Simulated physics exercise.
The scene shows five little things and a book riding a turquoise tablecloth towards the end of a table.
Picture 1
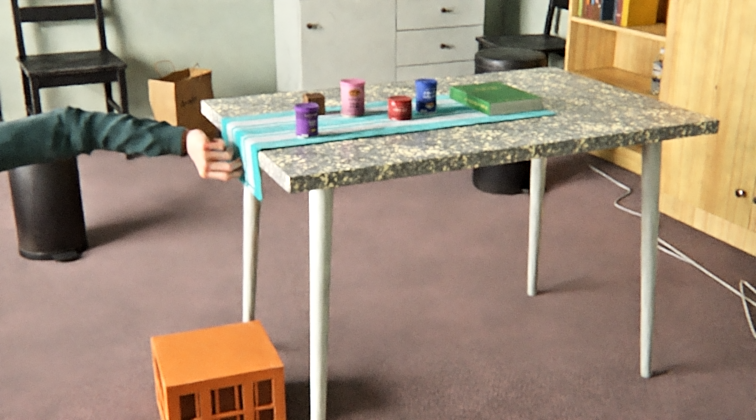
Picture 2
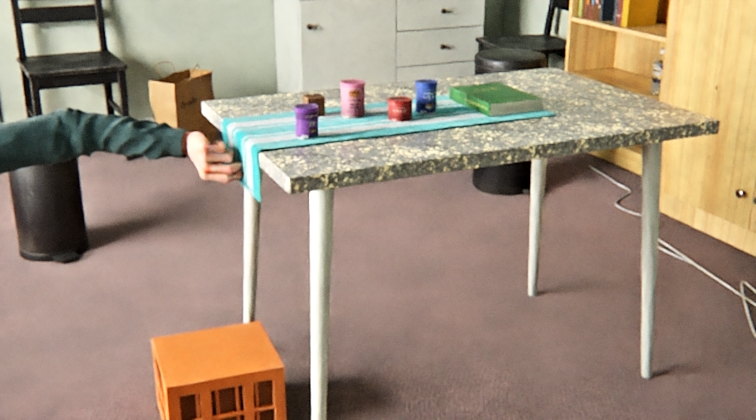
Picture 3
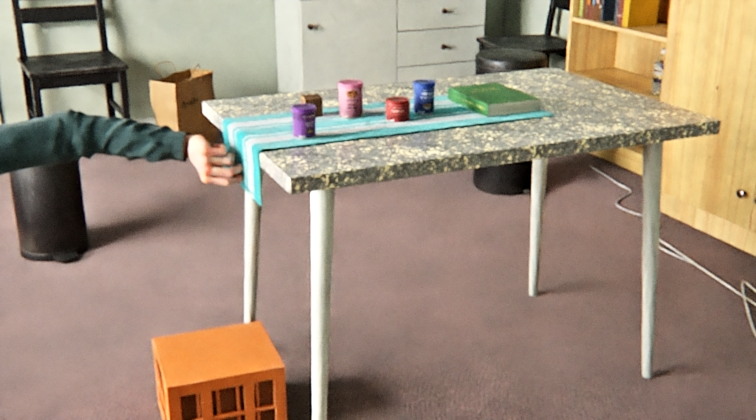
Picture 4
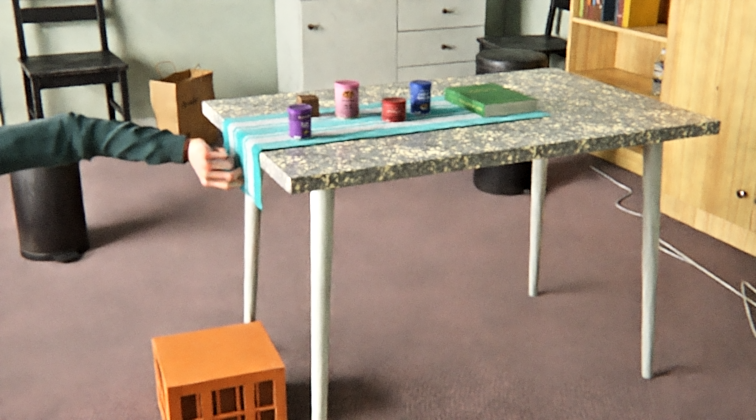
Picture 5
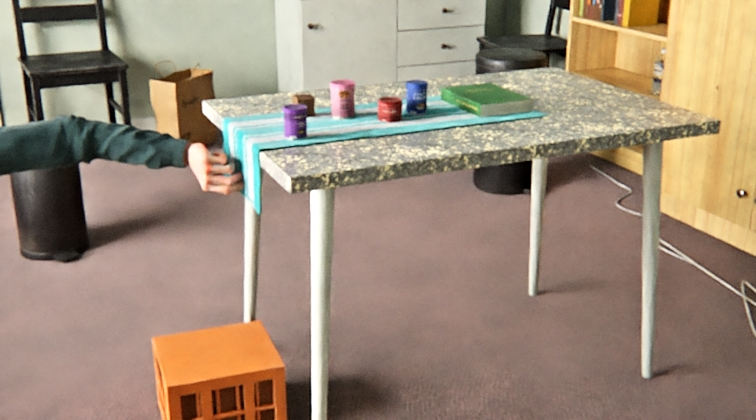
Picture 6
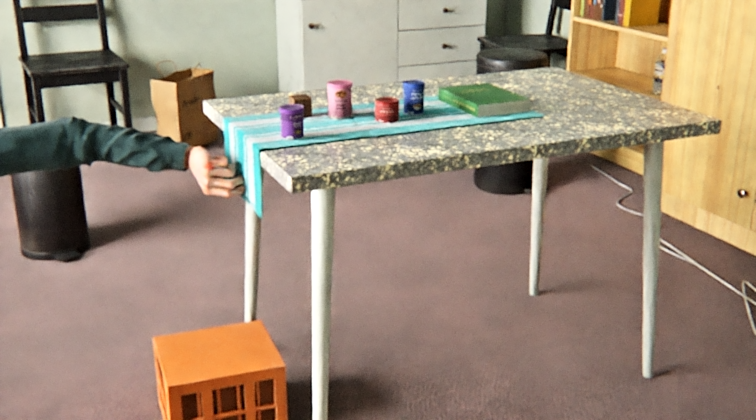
Turquoise cloth creeping left over a speckled table's edge as a hand grips its end, small pots and green book riding along.
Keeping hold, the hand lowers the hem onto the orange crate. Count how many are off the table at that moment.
It ends with four things gone from the top.
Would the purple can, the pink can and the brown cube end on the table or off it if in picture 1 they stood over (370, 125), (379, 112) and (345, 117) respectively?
Note - purple can lost, pink can lost, brown cube lost.
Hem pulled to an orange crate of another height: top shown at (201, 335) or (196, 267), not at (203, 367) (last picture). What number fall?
Totals 3, 1.
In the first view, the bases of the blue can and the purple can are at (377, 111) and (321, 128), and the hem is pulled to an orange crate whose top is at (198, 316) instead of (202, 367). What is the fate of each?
First the blue can: It is still up there. Then the purple can: It ends off the top.
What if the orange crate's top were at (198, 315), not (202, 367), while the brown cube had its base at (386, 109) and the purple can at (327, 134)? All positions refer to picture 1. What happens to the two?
The brown cube stays put, the purple can is lost.
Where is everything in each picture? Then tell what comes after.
The first frame shows hem (261, 201); purple can (306, 105); brown cube (314, 95); pink can (353, 81); red pot (400, 98); blue can (427, 81); top of the crate (202, 367).
The second frame shows hem (260, 203); purple can (306, 106).
The third frame shows hem (261, 206); brown cube (311, 96).
The fourth frame shows hem (262, 210); pink can (347, 83); top of the crate (203, 368).
The fifth frame shows hem (260, 214); red pot (390, 99).
The sixth frame shows hem (262, 218); purple can (292, 107); brown cube (300, 96); pink can (340, 82); red pot (387, 100); blue can (414, 82).
Soon after, hem near (244, 260); purple can gone.
Then, hem near (245, 299); purple can and brown cube gone.
Further on, hem near (245, 330); purple can, brown cube and pink can gone.
At rest, hem on the crate; purple can, brown cube, pink can and red pot gone. It carries off four.
